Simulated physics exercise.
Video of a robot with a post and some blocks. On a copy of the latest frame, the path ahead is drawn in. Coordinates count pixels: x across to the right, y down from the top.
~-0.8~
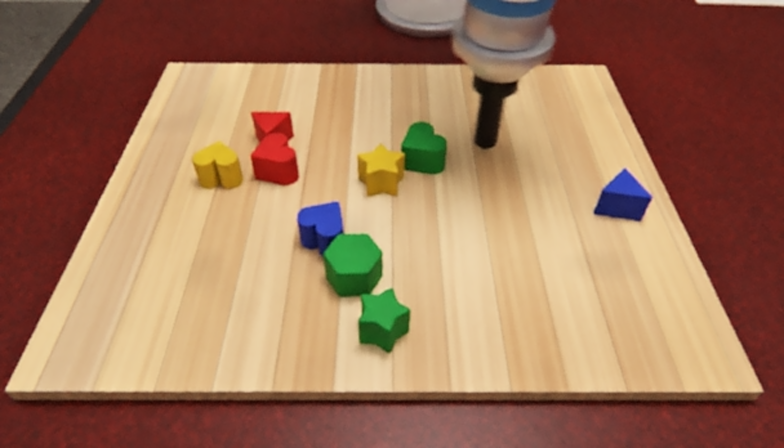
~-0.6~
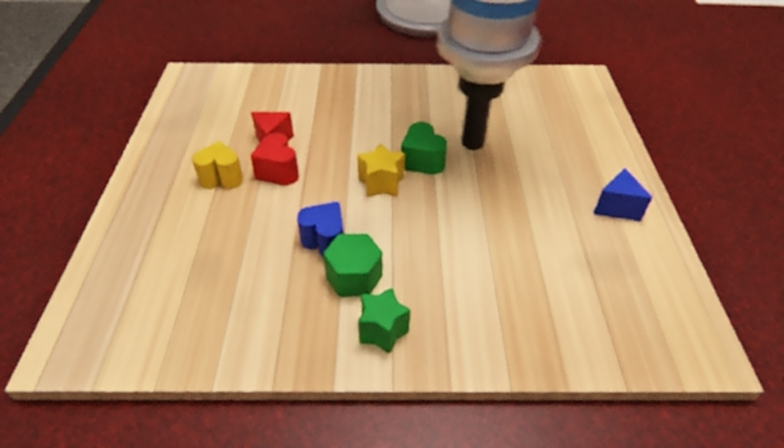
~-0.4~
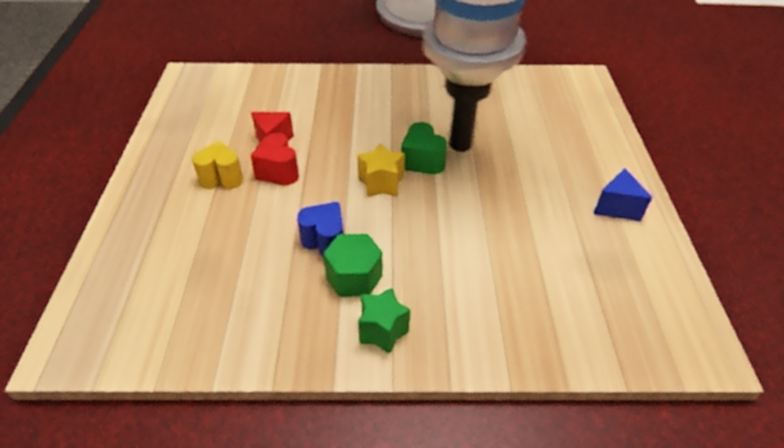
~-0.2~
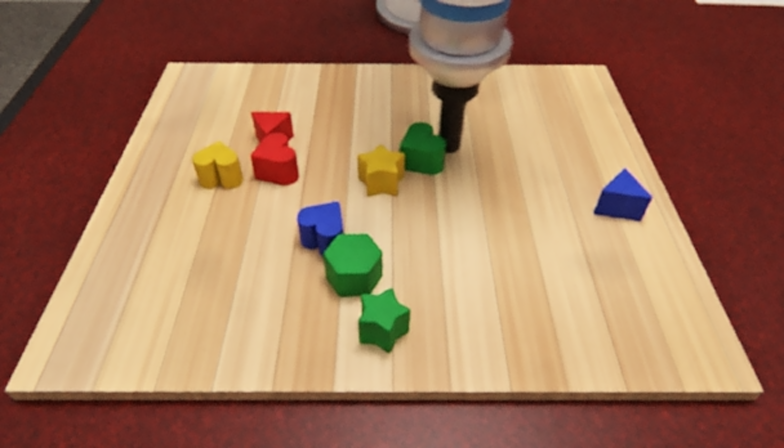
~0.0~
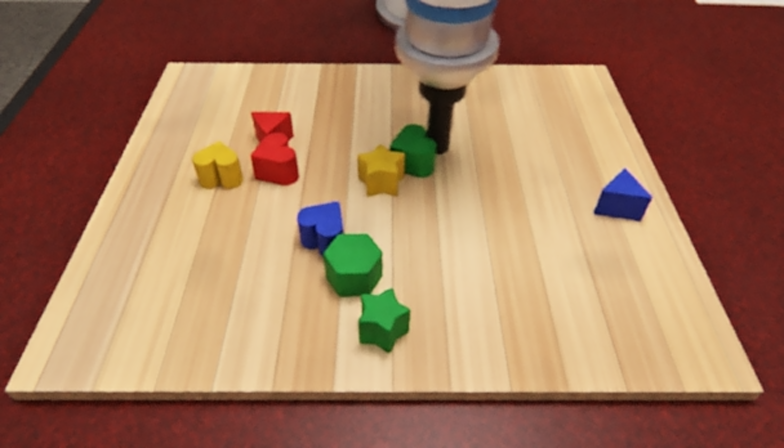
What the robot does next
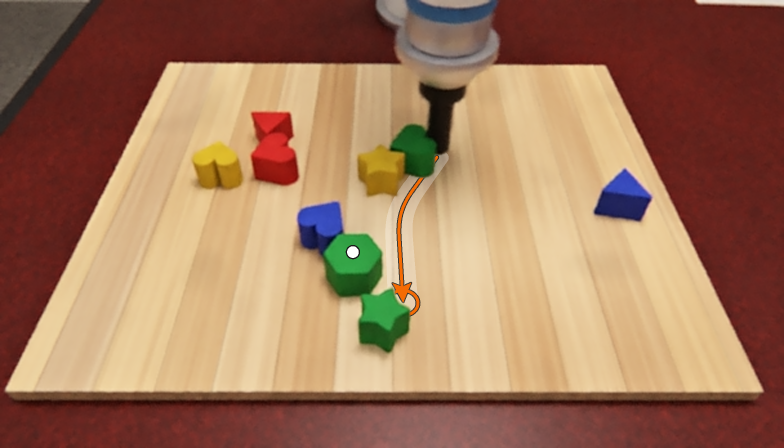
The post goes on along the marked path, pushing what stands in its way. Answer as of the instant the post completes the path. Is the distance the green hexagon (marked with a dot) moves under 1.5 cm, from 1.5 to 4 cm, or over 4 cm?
Shift of under 1.5 cm.
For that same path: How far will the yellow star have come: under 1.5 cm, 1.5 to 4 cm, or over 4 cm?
It shifts by 1.5 to 4 cm.
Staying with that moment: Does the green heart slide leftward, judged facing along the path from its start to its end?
I expect not.
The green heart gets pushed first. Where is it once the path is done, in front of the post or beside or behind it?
Fallen away.
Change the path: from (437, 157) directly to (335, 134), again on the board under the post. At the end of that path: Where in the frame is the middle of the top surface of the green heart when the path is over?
It should be at (369, 137) by then.
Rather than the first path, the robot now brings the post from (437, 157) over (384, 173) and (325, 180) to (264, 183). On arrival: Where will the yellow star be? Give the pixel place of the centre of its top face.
I'd expect the centre of its top face to be at (287, 199).
Path on the board, from (437, 157) through (400, 218) to (403, 303); the dot is on the green hexagon.
What follows on the original path. One third of the way, post at (409, 188); yellow star at (346, 165), turned 20° clockwise; green heart at (388, 156), turned 55° clockwise.
Two thirds of the way, post at (400, 236); yellow star at (346, 165), turned 20° clockwise; green heart at (388, 156), turned 55° clockwise.
At the end, post at (403, 295); green hexagon in place; yellow star at (346, 165), turned 20° clockwise; green heart at (388, 156), turned 55° clockwise.
